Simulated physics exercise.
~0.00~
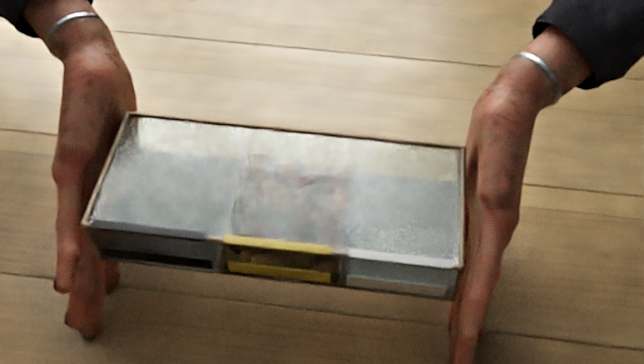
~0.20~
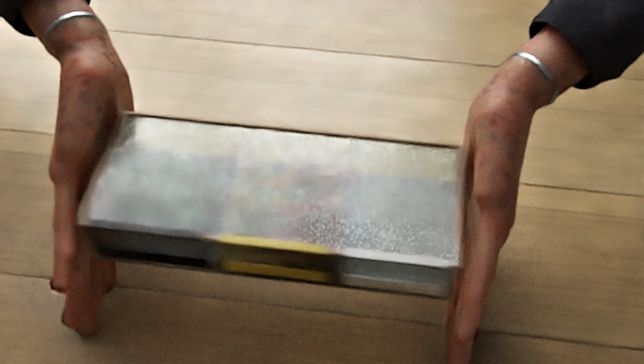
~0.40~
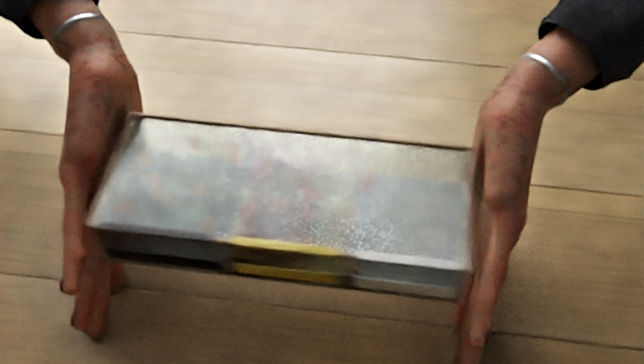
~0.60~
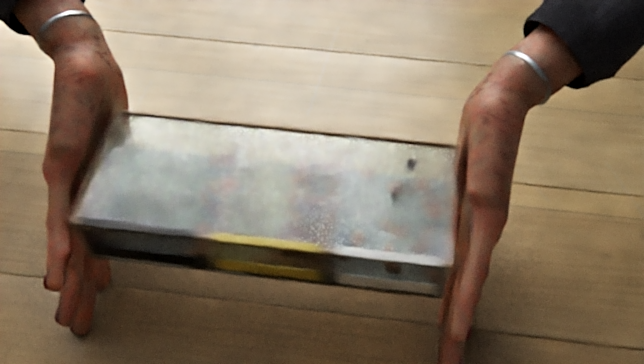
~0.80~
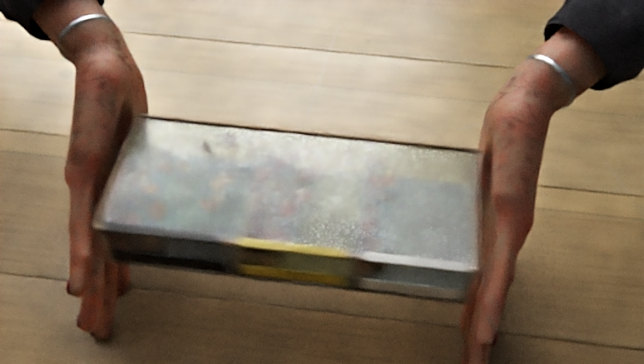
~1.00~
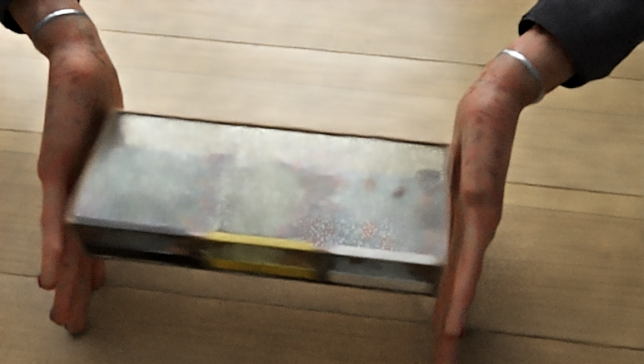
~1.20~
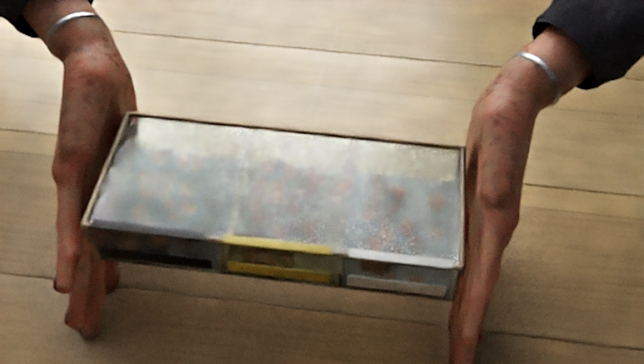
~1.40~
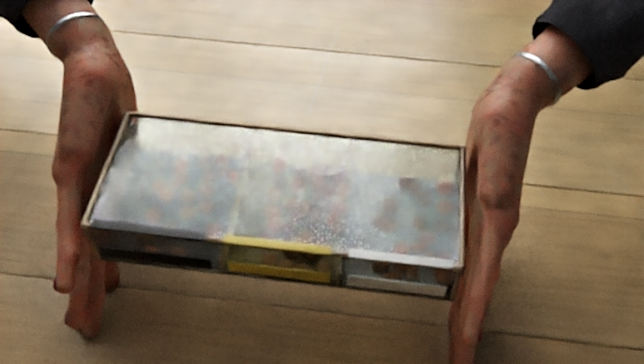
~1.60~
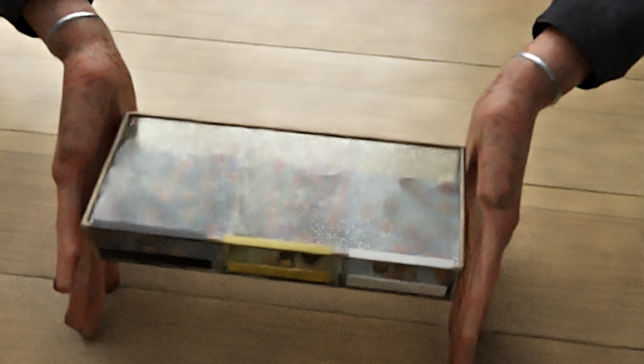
Above a pale wooden floor or tabletop, two hands with silvery bracelets and dark sleeves hold a shallow box by its ends, its clear lid shut. Along the front edge sit a black section, a yellow one in the middle and a white one. The hands shift the box slightly left, then begin rocking it right and left in short, level swings, blurring its edges. Small brownish bits scatter hazily beneath the cloudy lid. The swings stop and the hands steady the box where it began, with dark bits showing behind the yellow and white fronts.
